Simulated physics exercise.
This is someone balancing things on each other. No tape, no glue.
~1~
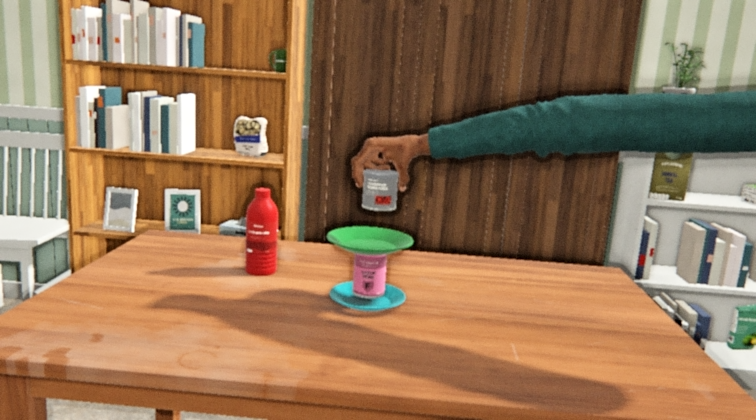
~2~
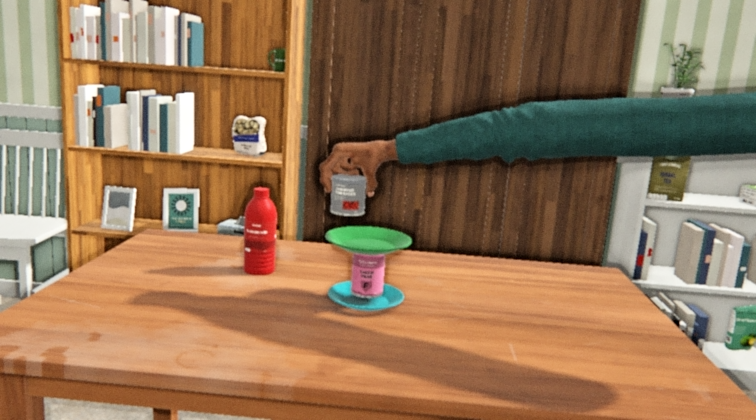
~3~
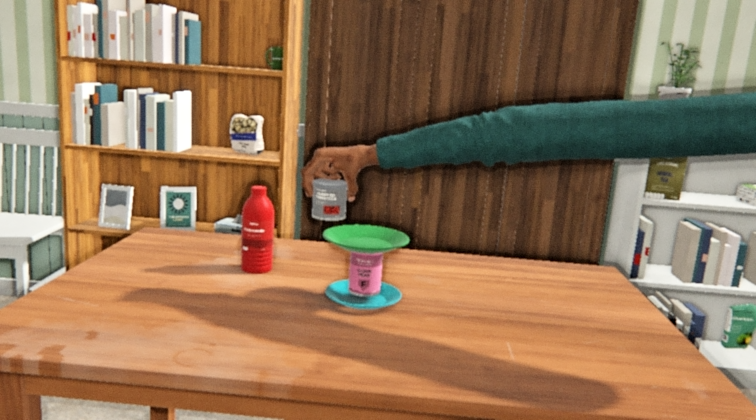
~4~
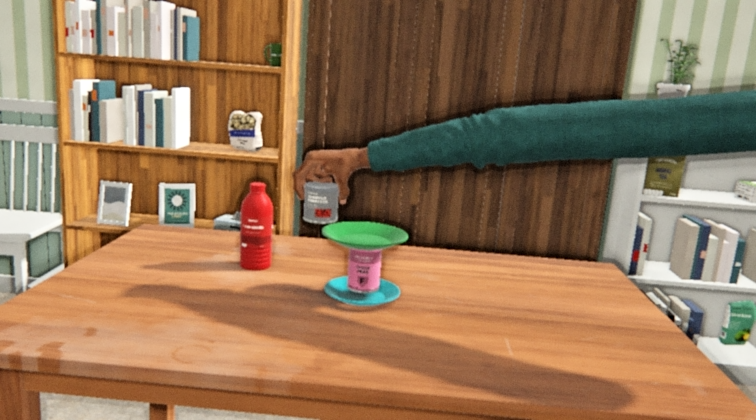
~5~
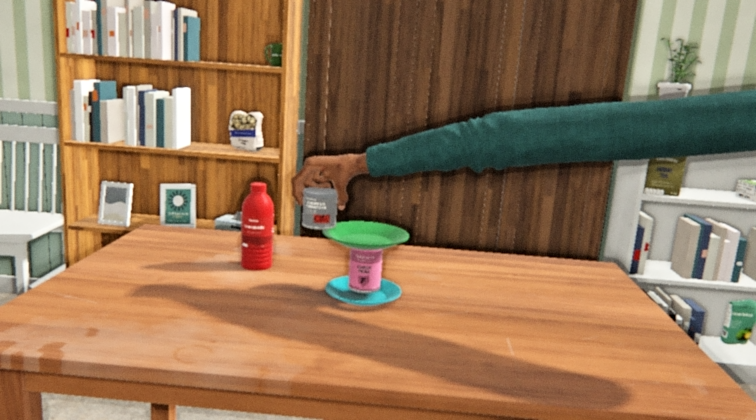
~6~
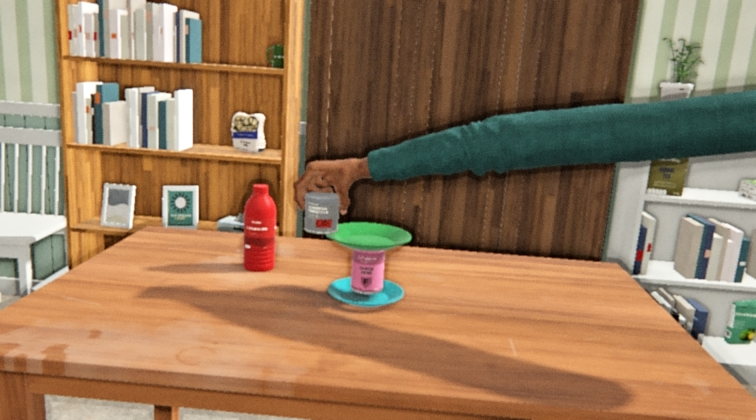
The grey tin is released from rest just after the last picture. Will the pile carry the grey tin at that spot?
The pile loses its balance.
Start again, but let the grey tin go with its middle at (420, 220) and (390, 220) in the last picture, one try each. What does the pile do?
First, it gives way; second, it stays up.
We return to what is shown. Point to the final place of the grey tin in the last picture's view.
At about (306, 277).
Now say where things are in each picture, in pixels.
In the first picture, still above its spot; grey tin (380, 190); red bottle (262, 231).
In the second picture, still above its spot; grey tin (349, 195); green plate (368, 242).
In the third picture, still above its spot; grey tin (329, 199); red bottle (258, 229).
In the fourth picture, still above its spot; grey tin (321, 202); green plate (365, 238).
In the fifth picture, still above its spot; grey tin (320, 208); red bottle (257, 226).
In the sixth picture, set down, still held; grey tin (322, 213); green plate (368, 239).
Then, 0.30 s after the last picture, grey tin now fallen.
Then, 0.40 s after the last picture, things are still on the move.
At rest, fallen, grey tin; the other 4 in place. Seen from the same camera at the end, grey tin near (306, 277). The pile comes apart.
